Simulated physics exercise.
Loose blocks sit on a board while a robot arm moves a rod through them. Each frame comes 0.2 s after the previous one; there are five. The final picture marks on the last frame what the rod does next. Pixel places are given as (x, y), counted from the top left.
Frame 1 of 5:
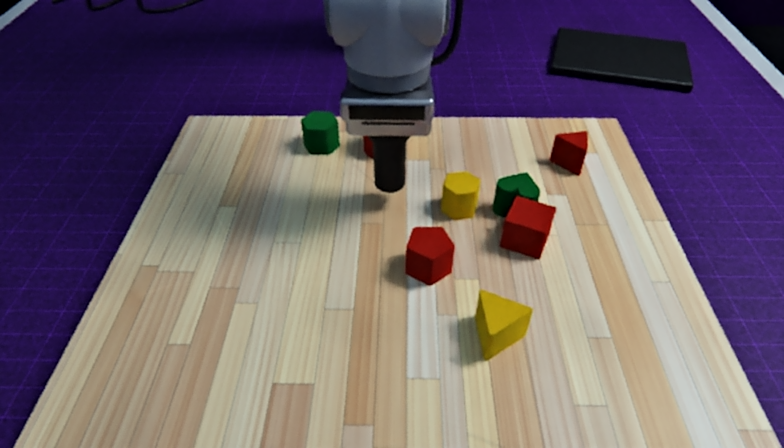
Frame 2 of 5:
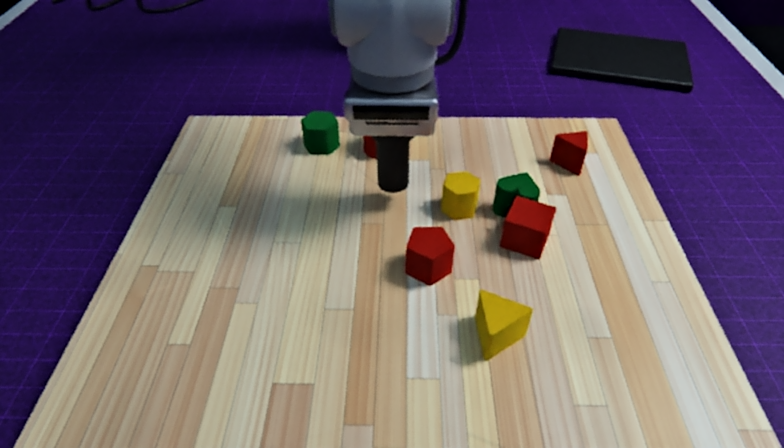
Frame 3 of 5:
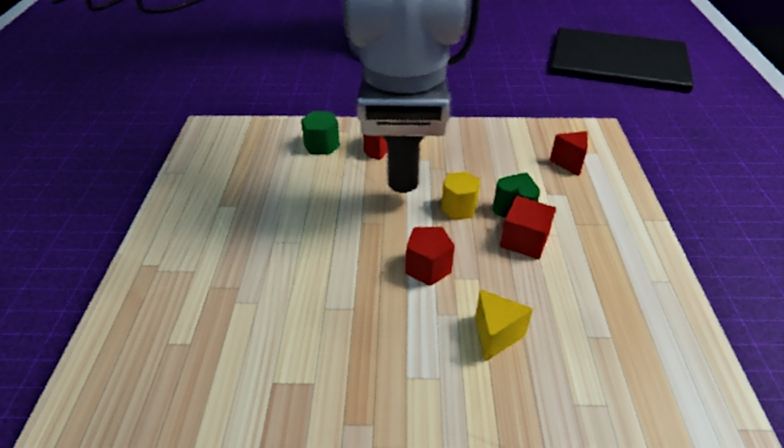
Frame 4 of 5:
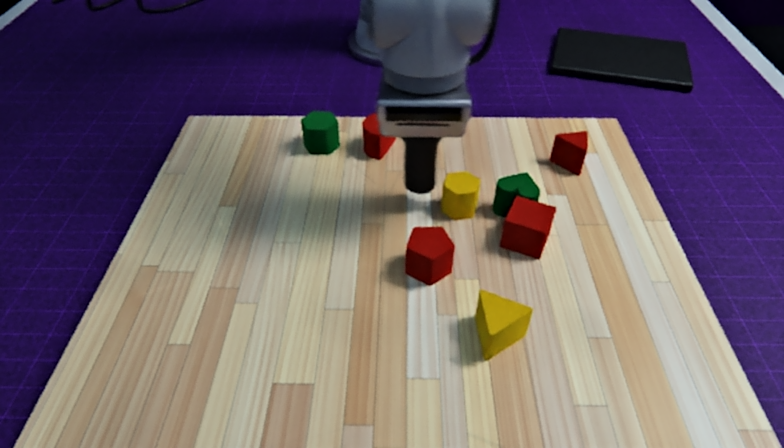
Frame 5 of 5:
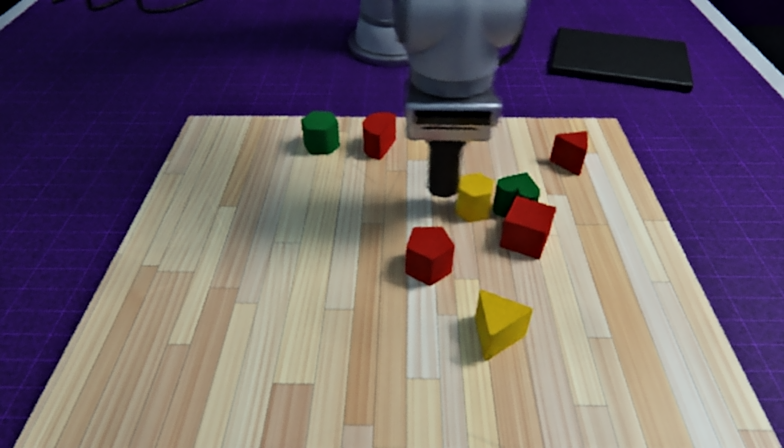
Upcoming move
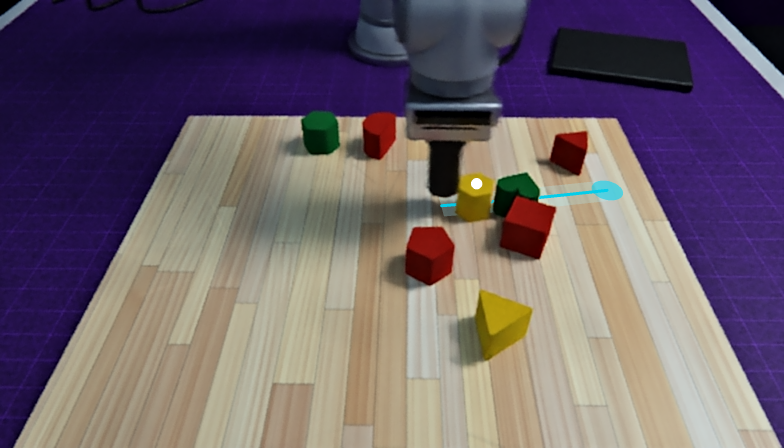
A grey robot arm holding a dark rod slides rightward across the far part of a light wooden board, slowly then faster, and nudges the yellow hexagonal block right, closer to the green heart-shaped block. The fixed view looks down from the front at the board on a purple surface. Red blocks, a green block at far left and a near yellow triangular block stay still.
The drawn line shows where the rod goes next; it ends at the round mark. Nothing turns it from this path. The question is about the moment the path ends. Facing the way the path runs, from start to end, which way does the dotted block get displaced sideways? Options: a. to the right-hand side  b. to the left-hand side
a
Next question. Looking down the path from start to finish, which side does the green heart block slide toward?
Toward the right.
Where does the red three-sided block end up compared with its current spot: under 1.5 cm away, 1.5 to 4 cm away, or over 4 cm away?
Shift of under 1.5 cm.
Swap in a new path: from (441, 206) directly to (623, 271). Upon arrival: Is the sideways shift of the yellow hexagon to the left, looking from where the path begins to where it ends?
Yes, it checks out.
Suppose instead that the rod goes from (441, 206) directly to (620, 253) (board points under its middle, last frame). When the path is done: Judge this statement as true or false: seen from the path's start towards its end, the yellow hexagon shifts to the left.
The statement is correct.
The drawn path runs from (441, 206) to (607, 190); the dot is on the yellow hexagon.
The first path, step by step. One third of the way, rod (502, 183); yellow hexagon (537, 178); green heart block (574, 188), turned 55° clockwise.
Two thirds of the way, rod (558, 178); yellow hexagon (595, 175); green heart block (613, 195).
At the end, rod (614, 173); yellow hexagon (648, 178), turned 35° clockwise; green heart block (617, 196), turned 150° clockwise; red three-sided block not moved.
